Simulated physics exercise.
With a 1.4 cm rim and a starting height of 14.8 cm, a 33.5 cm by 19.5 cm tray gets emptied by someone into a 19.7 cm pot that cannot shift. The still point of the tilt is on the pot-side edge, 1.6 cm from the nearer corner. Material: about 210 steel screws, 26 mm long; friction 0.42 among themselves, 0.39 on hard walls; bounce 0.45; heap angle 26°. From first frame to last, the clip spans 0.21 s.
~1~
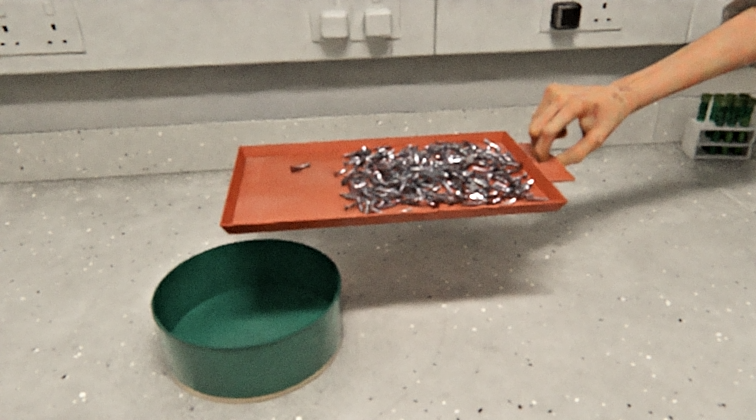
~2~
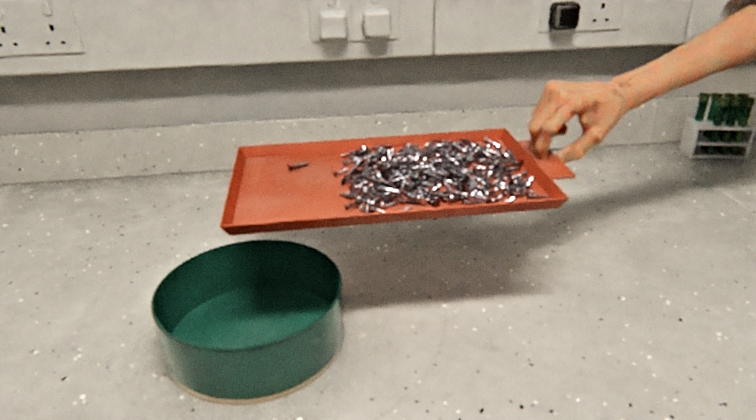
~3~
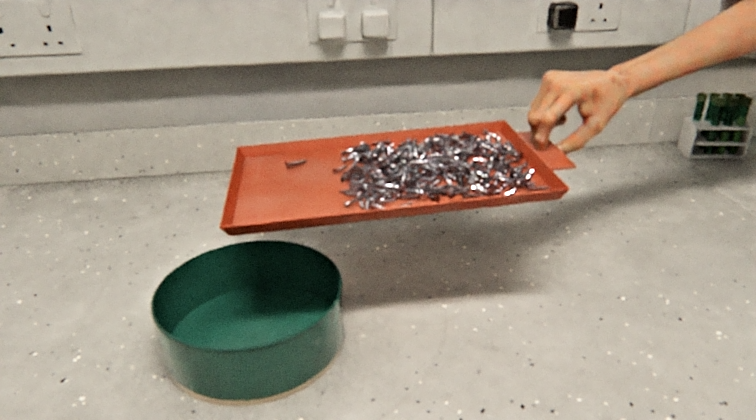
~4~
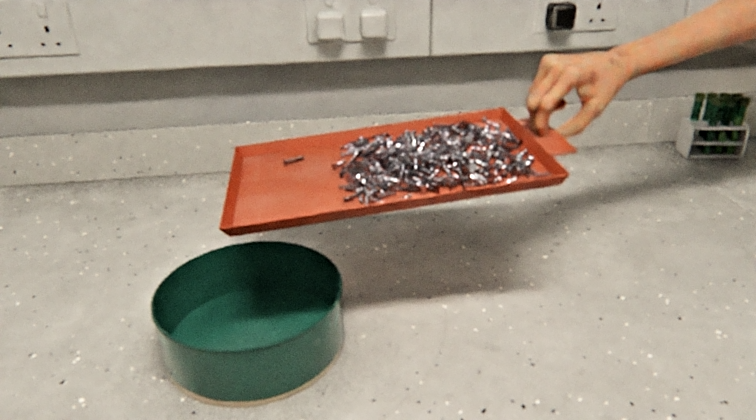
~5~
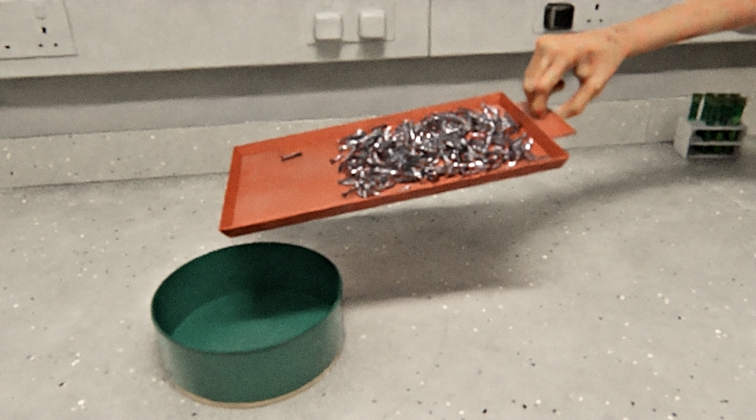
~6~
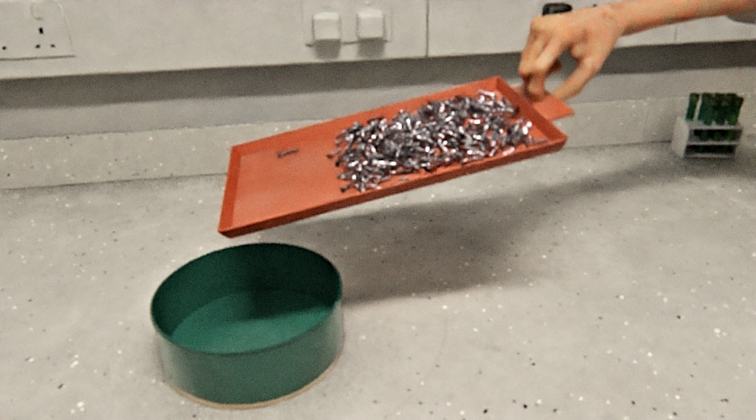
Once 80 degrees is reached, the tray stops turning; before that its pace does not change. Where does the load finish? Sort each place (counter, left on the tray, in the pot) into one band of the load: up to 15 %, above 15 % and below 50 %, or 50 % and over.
Counter: 50 % and over; tray: Up to 15 %; pot: Between 15 and 50 %.
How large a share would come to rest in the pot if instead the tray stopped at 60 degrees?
You'd end up with some 35 % in the pot.
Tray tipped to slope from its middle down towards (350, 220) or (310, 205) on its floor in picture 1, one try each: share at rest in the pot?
Estimate: Some 55 % and some 55 % respectively.
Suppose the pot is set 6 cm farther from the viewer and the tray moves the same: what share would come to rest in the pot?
About 25 %.
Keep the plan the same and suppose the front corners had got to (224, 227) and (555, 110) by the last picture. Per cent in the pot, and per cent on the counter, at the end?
That works out as pot 25 and counter 75.
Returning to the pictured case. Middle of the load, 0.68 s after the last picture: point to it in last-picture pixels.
Approx. (171, 246).
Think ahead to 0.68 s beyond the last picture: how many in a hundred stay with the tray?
Close to 20 in a hundred.
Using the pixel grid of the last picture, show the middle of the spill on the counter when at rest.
Look close to (112, 331) in the last picture.
Then, 0.40 s after the last picture, tilt 44 degrees; the tray holds 100 %, the pot 0 %.
Then, 0.68 s after the last picture, tilt 67 degrees; the tray holds 20 %, the pot 15 %.
Then, 1.05 s after the last picture, tilt 80 degrees; the tray holds 0 %, the pot 35 %.
In the end, counter 65 %, tray 0 %, pot 35 %.
